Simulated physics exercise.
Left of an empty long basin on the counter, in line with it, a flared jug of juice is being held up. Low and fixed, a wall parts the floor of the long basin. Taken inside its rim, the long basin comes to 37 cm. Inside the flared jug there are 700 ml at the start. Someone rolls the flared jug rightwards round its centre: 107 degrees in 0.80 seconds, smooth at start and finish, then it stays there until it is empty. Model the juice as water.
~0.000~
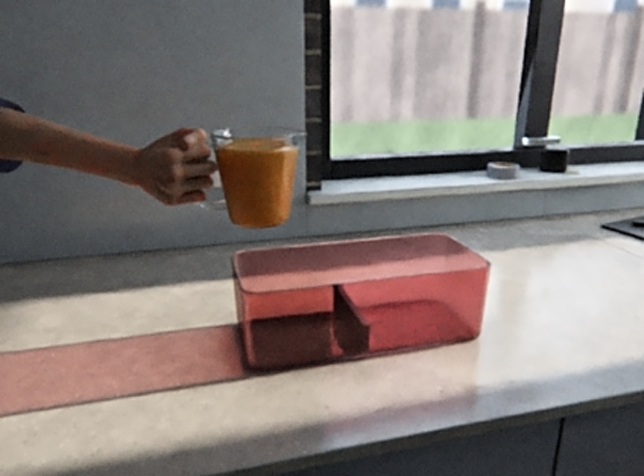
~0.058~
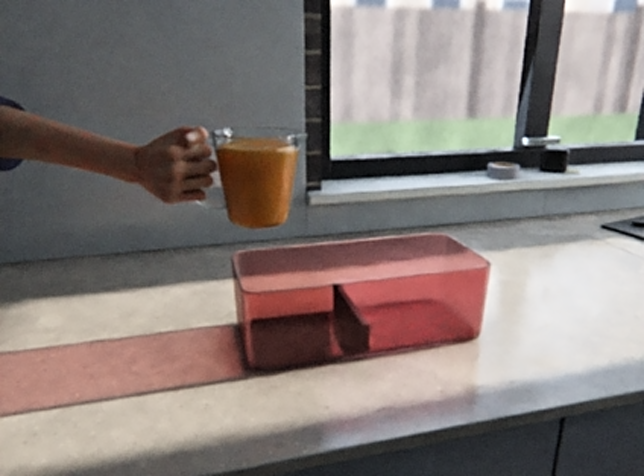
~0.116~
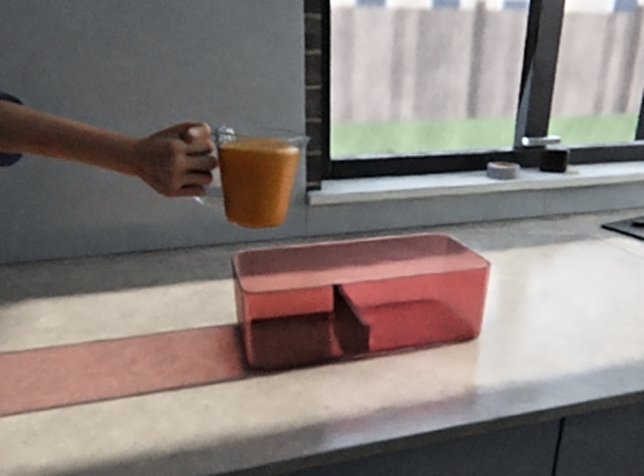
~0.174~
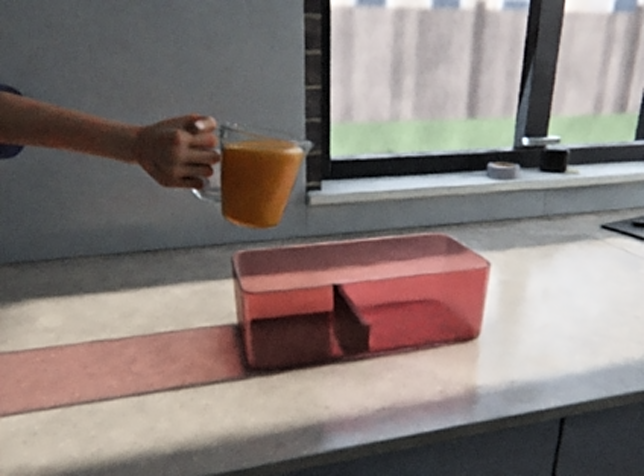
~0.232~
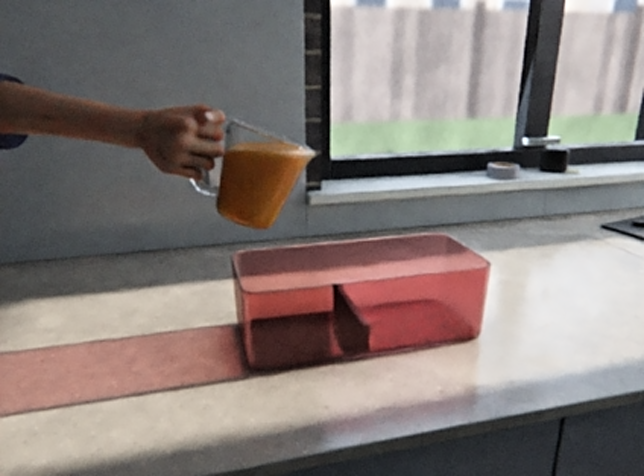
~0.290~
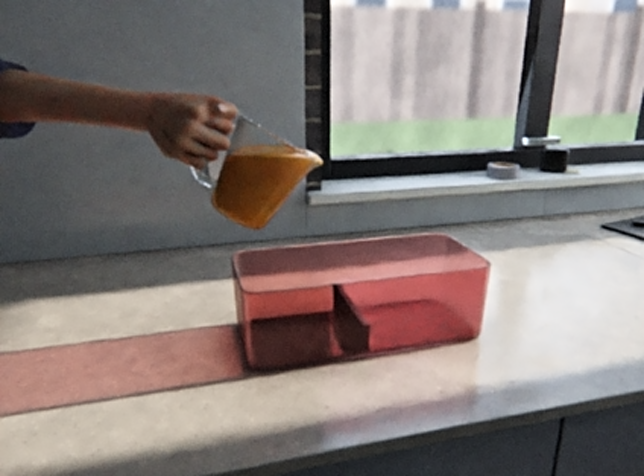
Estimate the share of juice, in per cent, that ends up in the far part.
About 50 per cent.
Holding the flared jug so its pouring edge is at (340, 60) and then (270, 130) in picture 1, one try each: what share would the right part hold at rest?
Some 95 and 5 per cent, in that order.
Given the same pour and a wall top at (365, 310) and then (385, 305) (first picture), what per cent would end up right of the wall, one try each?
The first try gives 30 percent and the second 10 percent.
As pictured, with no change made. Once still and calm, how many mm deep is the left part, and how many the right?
Left 14 mm, right 12 mm.
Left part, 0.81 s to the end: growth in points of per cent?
Around 14 in a hundred.
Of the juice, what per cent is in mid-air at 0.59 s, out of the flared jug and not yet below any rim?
Near 26 per cent at that moment.
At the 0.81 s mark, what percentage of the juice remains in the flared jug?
Remaining share: Approx. 8 %.
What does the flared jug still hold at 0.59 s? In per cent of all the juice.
About 52 percent.
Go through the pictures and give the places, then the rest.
In the first picture, it leans 0°; its right rim is at (306, 132); the juice meets the walls at (216, 147) and (295, 145); the long basin's rim runs from (236, 272) to (467, 249); the wall's top is at (350, 303).
In the second picture, it leans 1°; its right rim is at (307, 133); the juice meets the walls at (217, 147) and (296, 145).
In the third picture, it leans 5°; its right rim is at (310, 137); the juice meets the walls at (219, 145) and (298, 146).
In the fourth picture, it leans 12°; its right rim is at (313, 143); the juice meets the walls at (222, 147) and (303, 148).
In the fifth picture, it leans 21°; its right rim is at (317, 152); the juice meets the walls at (226, 150) and (310, 150).
In the sixth picture, it leans 31°; its right rim is at (320, 163); the juice meets the walls at (227, 155) and (313, 156); 1 per cent is over the edge.
By 0.59 s the tilt is 90° and 52 per cent is still to pour, 2 is left of the wall and 21 right of it.
By 0.81 s the tilt is 107° and 8 per cent is still to pour, 34 is left of the wall and 47 right of it.
By 1.05 s the tilt is 107° and 0 per cent is still to pour, 49 is left of the wall and 49 right of it.
By 1.30 s the tilt is 107° and 0 per cent is still to pour, 49 is left of the wall and 50 right of it.
At rest 49 per cent lies left of the wall, 50 right of it and 1 outside.
